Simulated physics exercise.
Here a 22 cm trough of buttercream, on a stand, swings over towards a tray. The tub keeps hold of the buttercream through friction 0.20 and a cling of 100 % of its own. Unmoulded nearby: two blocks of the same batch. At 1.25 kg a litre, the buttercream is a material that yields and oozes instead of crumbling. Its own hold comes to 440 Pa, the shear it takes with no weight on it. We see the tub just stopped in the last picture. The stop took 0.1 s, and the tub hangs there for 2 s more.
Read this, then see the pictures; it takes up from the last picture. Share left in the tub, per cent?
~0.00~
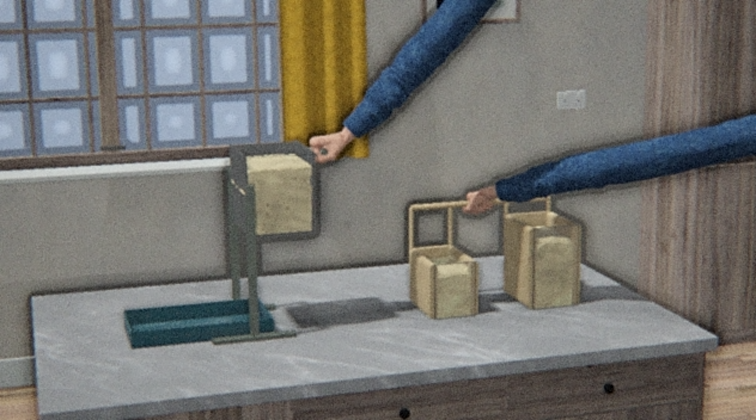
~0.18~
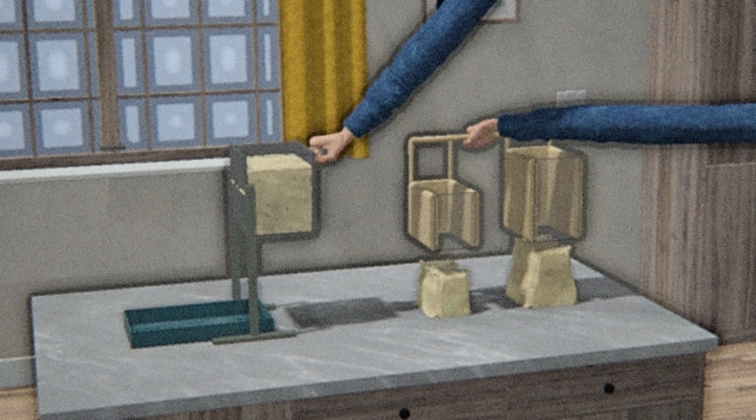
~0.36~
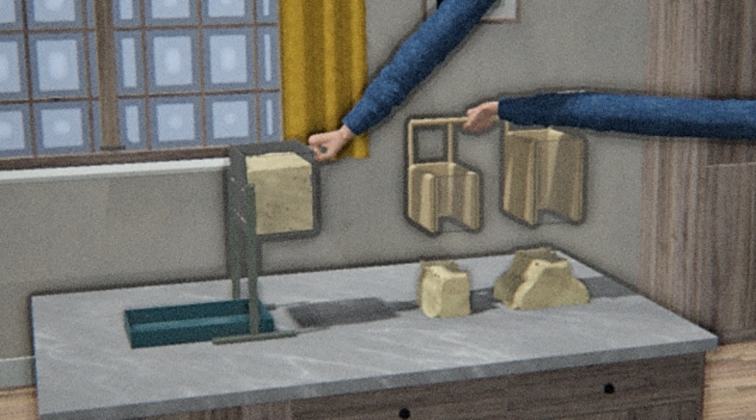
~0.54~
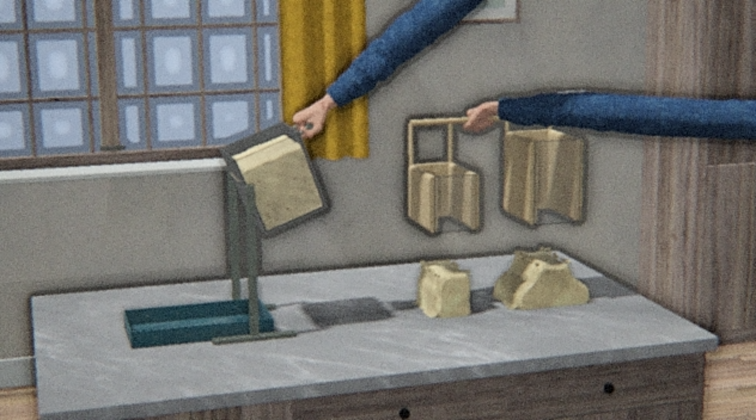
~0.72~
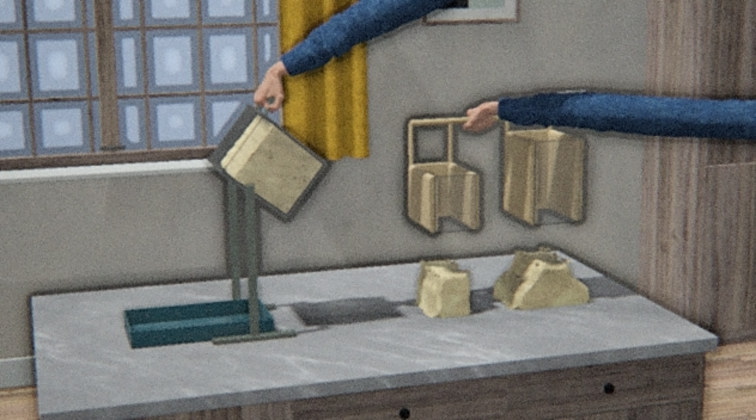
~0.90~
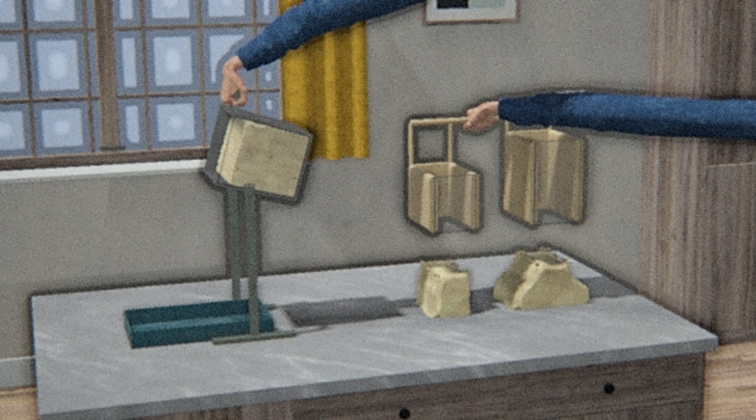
100 per cent.
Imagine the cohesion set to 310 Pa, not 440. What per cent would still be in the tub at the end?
I'd say around 100 percent.
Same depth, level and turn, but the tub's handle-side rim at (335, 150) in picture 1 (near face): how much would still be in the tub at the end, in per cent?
90 %, roughly.
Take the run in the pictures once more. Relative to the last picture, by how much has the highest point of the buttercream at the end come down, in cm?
0 cm.
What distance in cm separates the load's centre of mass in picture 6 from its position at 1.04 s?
Measured shift, roughly 0 cm.
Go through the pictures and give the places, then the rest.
Handle-side rim at (312, 153), tilt 0 degrees; crest of the buttercream at (263, 169); block heights 14 cm, 21 cm (left to right), in the first frame.
Handle-side rim at (312, 153), tilt 0 degrees; crest of the buttercream at (263, 169); block heights 13 cm, 18 cm (left to right), in the second frame.
Handle-side rim at (311, 152), tilt 1 degrees; crest of the buttercream at (304, 165); block heights 13 cm, 14 cm (left to right), in the third frame.
Handle-side rim at (297, 134), tilt 20 degrees; crest of the buttercream at (301, 148); block heights 13 cm, 14 cm (left to right), in the fourth frame.
Handle-side rim at (262, 116), tilt 51 degrees; crest of the buttercream at (275, 128); block heights 13 cm, 14 cm (left to right), in the fifth frame.
Handle-side rim at (233, 117), tilt 73 degrees; crest of the buttercream at (251, 124); block heights 13 cm, 14 cm (left to right), in the sixth frame.
After 1.04 s, the tub is at 74 degrees and holds 100 %.
After 1.21 s, the tub is at 74 degrees and holds 100 %.
After 1.38 s, the tub is at 74 degrees and holds 100 %.
After 1.55 s, the tub is at 74 degrees and holds 100 %.
After 2.90 s, the tub is at 74 degrees and holds 100 %.
